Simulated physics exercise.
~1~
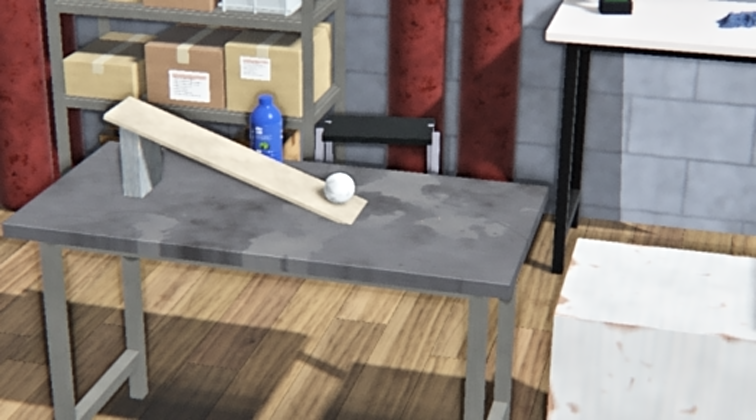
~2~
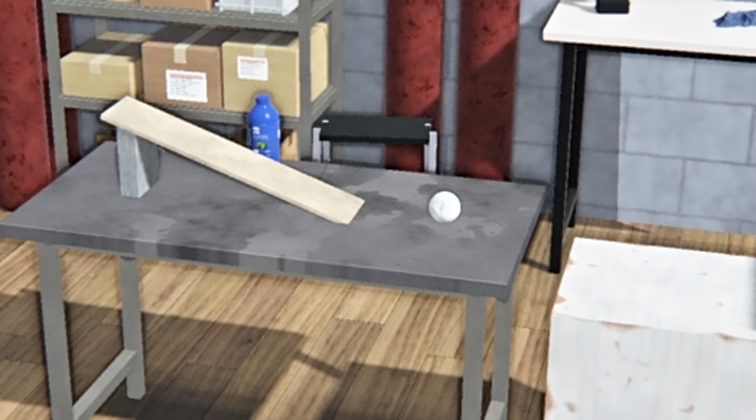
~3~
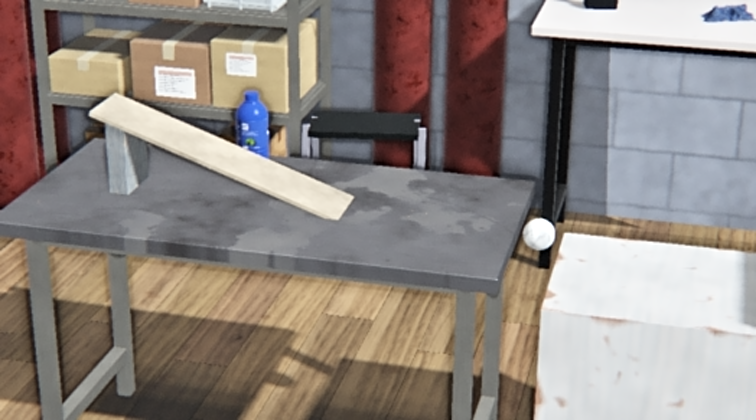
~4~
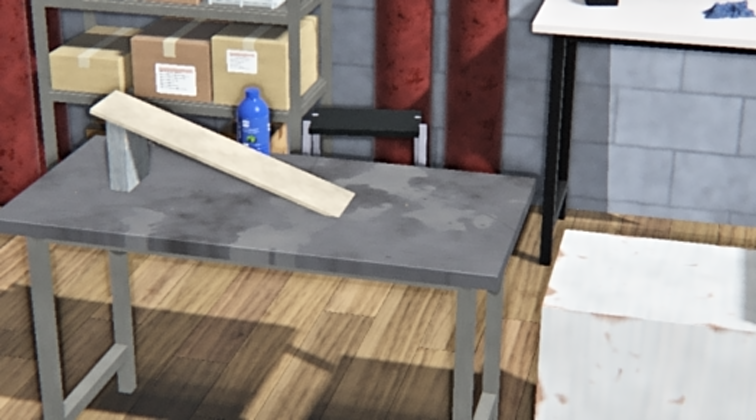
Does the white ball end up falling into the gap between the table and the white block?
Yes, the ball goes off the right edge of the table and drops into the gap, and it is never seen on top of the white block.
The clip shows a white ball rolling off the low end of a wooden ramp and rightward across a grey table, past a blue bottle standing behind, then leaving the right edge and dropping out of sight into the gap before a white block.
